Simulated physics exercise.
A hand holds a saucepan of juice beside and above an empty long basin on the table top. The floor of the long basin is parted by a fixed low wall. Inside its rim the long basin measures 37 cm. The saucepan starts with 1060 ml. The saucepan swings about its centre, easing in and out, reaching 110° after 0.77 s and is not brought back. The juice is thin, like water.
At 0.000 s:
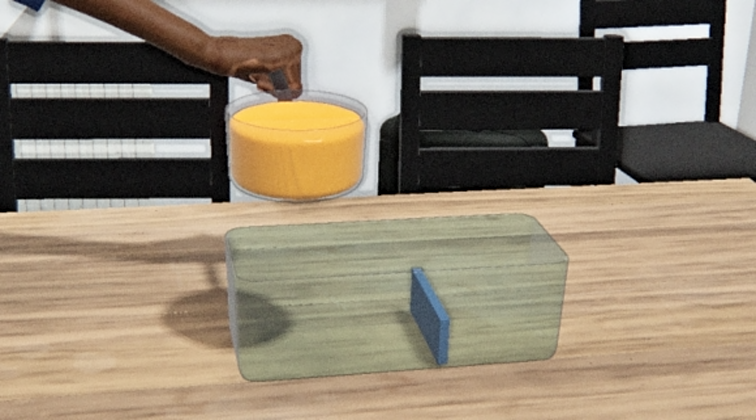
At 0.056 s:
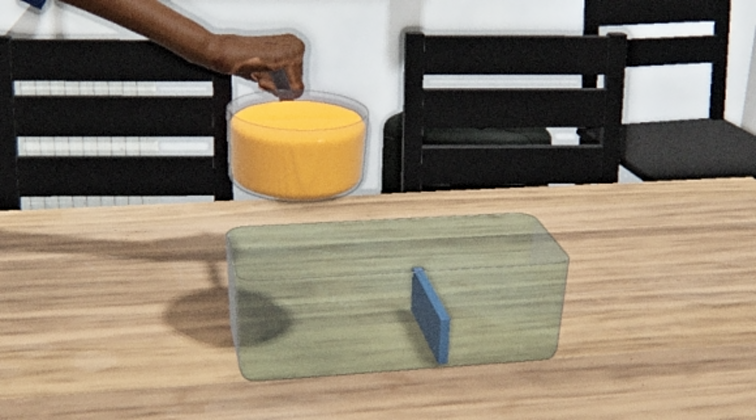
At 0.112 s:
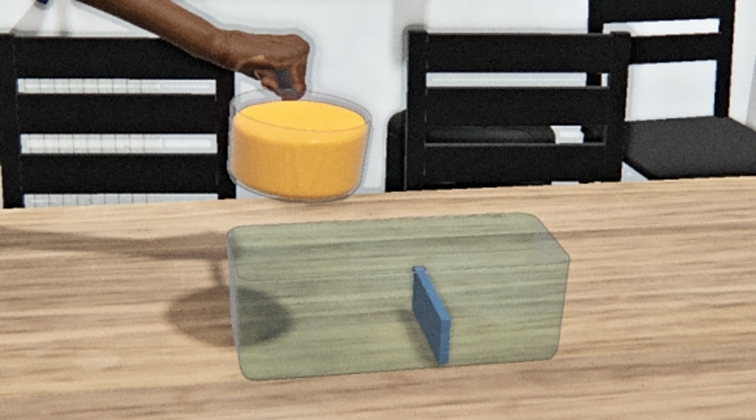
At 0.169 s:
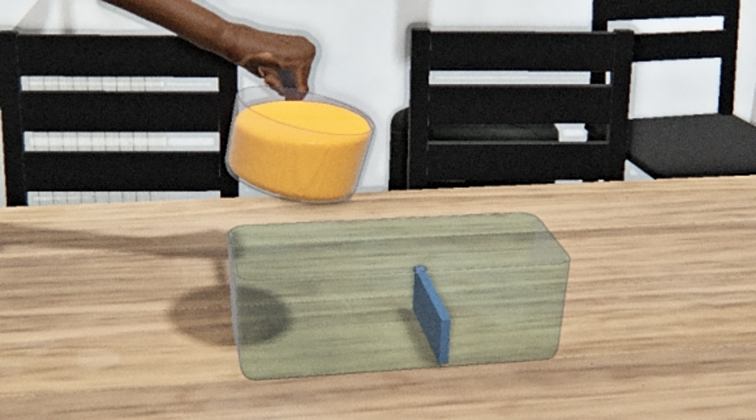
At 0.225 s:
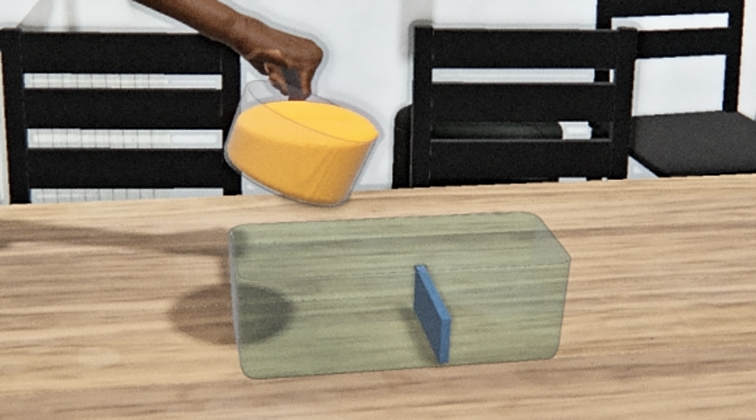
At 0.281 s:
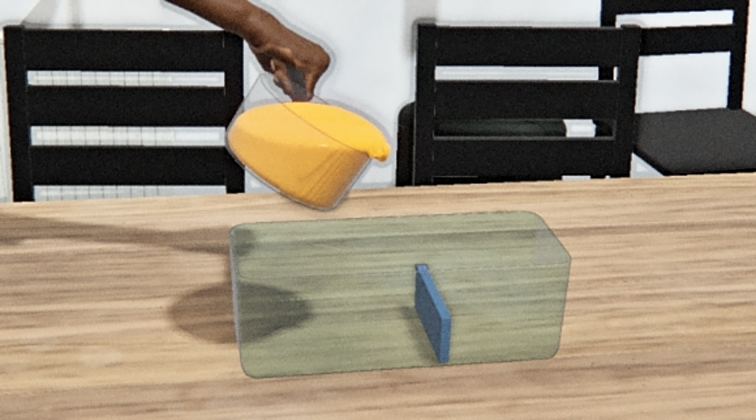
The clip opens with a hand holding a clear round saucepan of orange juice above an empty, see-through long basin with a blue wall inside, on a wooden table. The hand slowly tilts the saucepan to the right, and the juice slides towards the lower side until some bulges over the edge.
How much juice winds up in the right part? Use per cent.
The far part has some 20 per cent.
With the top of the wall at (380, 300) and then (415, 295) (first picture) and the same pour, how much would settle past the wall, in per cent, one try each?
First 75, then 45 per cent.
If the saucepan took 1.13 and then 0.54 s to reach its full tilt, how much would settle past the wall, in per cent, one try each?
In turn about 30 and 15 per cent.
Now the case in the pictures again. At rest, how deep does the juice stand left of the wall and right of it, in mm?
Left about 26 mm, right about 12 mm.
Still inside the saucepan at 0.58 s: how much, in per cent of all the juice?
About 28 per cent.
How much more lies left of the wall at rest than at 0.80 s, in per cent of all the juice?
Some 1 per cent.
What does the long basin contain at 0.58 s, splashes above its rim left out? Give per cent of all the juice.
Near 40 in a hundred.
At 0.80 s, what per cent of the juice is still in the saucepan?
About 4 per cent.
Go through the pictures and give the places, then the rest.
In the first frame, tilt 0°; pouring edge (365, 109); surface from (229, 121) to (362, 117); the long basin's rim runs from (231, 256) to (551, 238); the wall's top is at (430, 294).
In the second frame, tilt 1°; pouring edge (366, 111); surface from (231, 121) to (363, 118).
In the third frame, tilt 6°; pouring edge (369, 116); surface from (233, 120) to (365, 119).
In the fourth frame, tilt 13°; pouring edge (372, 124); surface from (234, 120) to (369, 121).
In the fifth frame, tilt 22°; pouring edge (374, 135); surface from (236, 122) to (371, 127); 1 per cent is over the edge.
In the sixth frame, tilt 32°; pouring edge (374, 148); surface from (232, 123) to (369, 136); 6 per cent is over the edge.
By 0.58 s the tilt is 94° and 27 per cent is still to pour, 26 is left of the wall and 14 right of it.
By 0.80 s the tilt is 110° and 4 per cent is still to pour, 73 is left of the wall and 19 right of it.
By 1.02 s the tilt is 110° and 0 per cent is still to pour, 73 is left of the wall and 20 right of it.
By 1.27 s the tilt is 110° and 0 per cent is still to pour, 74 is left of the wall and 20 right of it.
At rest 74 per cent lies left of the wall, 20 right of it and 6 outside.
